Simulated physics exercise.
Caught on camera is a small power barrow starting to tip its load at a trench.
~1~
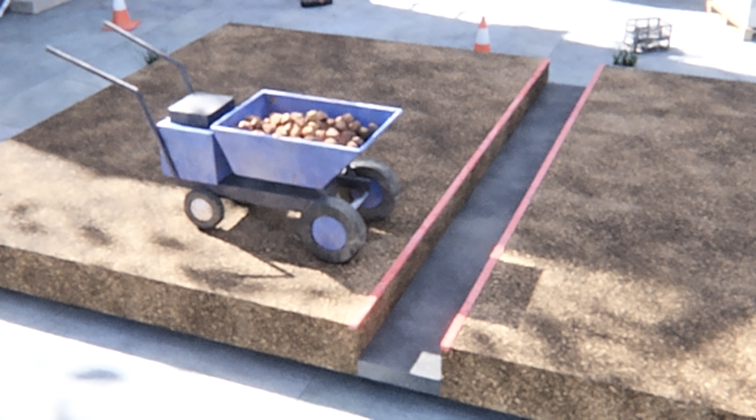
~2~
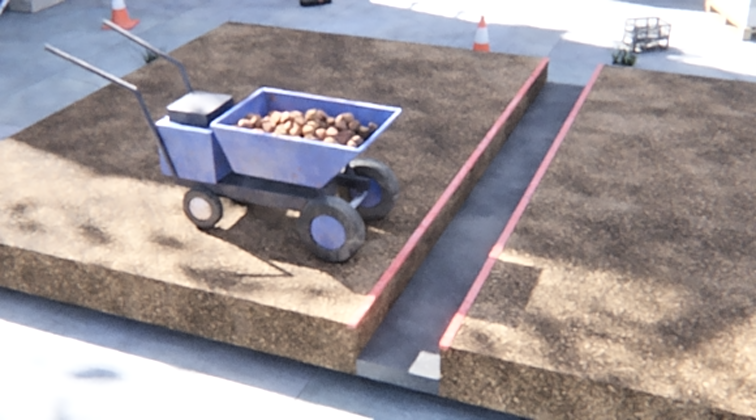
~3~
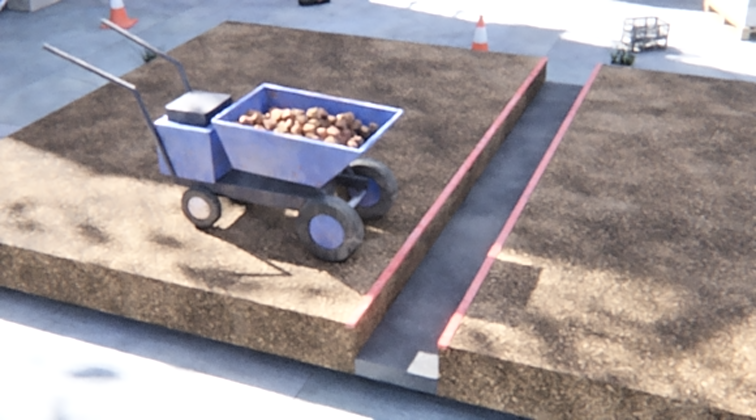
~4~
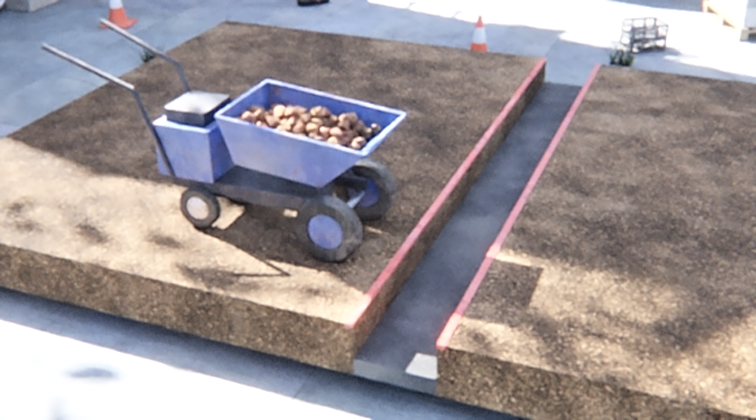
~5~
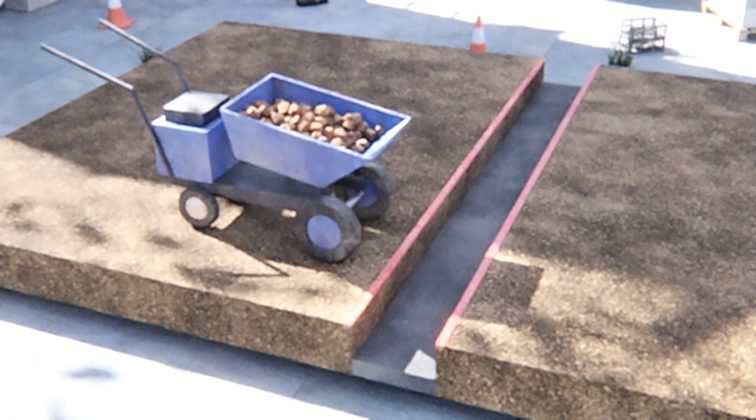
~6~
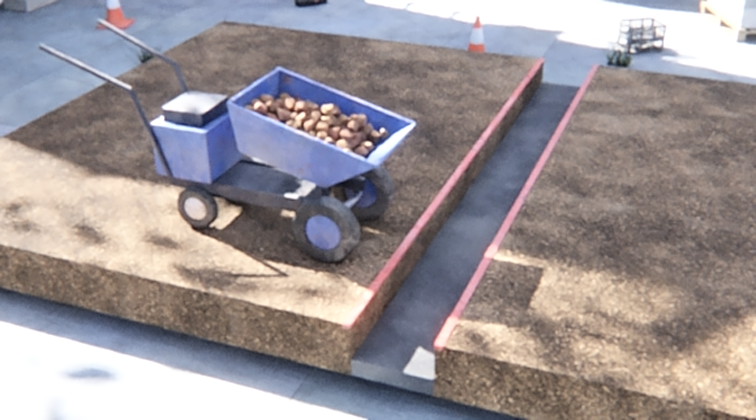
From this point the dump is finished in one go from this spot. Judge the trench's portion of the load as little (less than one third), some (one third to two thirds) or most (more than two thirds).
Most.
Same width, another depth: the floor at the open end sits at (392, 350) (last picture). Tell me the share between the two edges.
About 60 percent.
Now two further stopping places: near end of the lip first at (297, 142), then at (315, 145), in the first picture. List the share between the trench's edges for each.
Result: Try 1 = 70 %, try 2 = 90 %.
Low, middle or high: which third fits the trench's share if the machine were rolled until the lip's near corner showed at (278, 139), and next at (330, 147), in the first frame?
Between a third and two thirds, then beyond two thirds.
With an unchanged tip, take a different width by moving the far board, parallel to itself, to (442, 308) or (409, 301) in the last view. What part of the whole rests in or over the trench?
The first try comes to close to 70 per cent, the next to 0 per cent.
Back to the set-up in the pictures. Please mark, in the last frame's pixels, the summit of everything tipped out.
The peak ends up near (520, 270).
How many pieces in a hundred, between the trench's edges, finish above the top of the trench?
Estimate: Near 0 in a hundred.
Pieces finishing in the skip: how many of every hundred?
Near 0 %.
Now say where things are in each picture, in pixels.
Lip of the skip at (360, 152), level; top of the load at (296, 134), clay clods; first edge of the trench at (376, 293); far edge at (464, 312), the trench nearly as wide as the skip, and about half as deep as wide, in the first picture.
Lip of the skip at (360, 152), level; top of the load at (296, 133), in the second picture.
Lip of the skip at (361, 153), tipped barely; top of the load at (289, 127), in the third picture.
Lip of the skip at (365, 156), tipped a little; top of the load at (292, 125), in the fourth picture.
Lip of the skip at (370, 160), tipped a little; top of the load at (275, 119), in the fifth picture.
Lip of the skip at (376, 166), tipped a little; top of the load at (281, 115); first edge of the trench at (370, 292); far edge at (458, 311), in the sixth picture.
Soon after the last picture, skip tipped steeply; all in the skip.
A little later, skip tipped right over; about two thirds in the skip; about a third in or heaped over the trench; a stray few beyond it; a stray few falling.
Later still, skip tipped right over; most in or heaped over the trench; a small part beyond it.
At rest, skip tipped right over; most in or heaped over the trench; a small part beyond it.
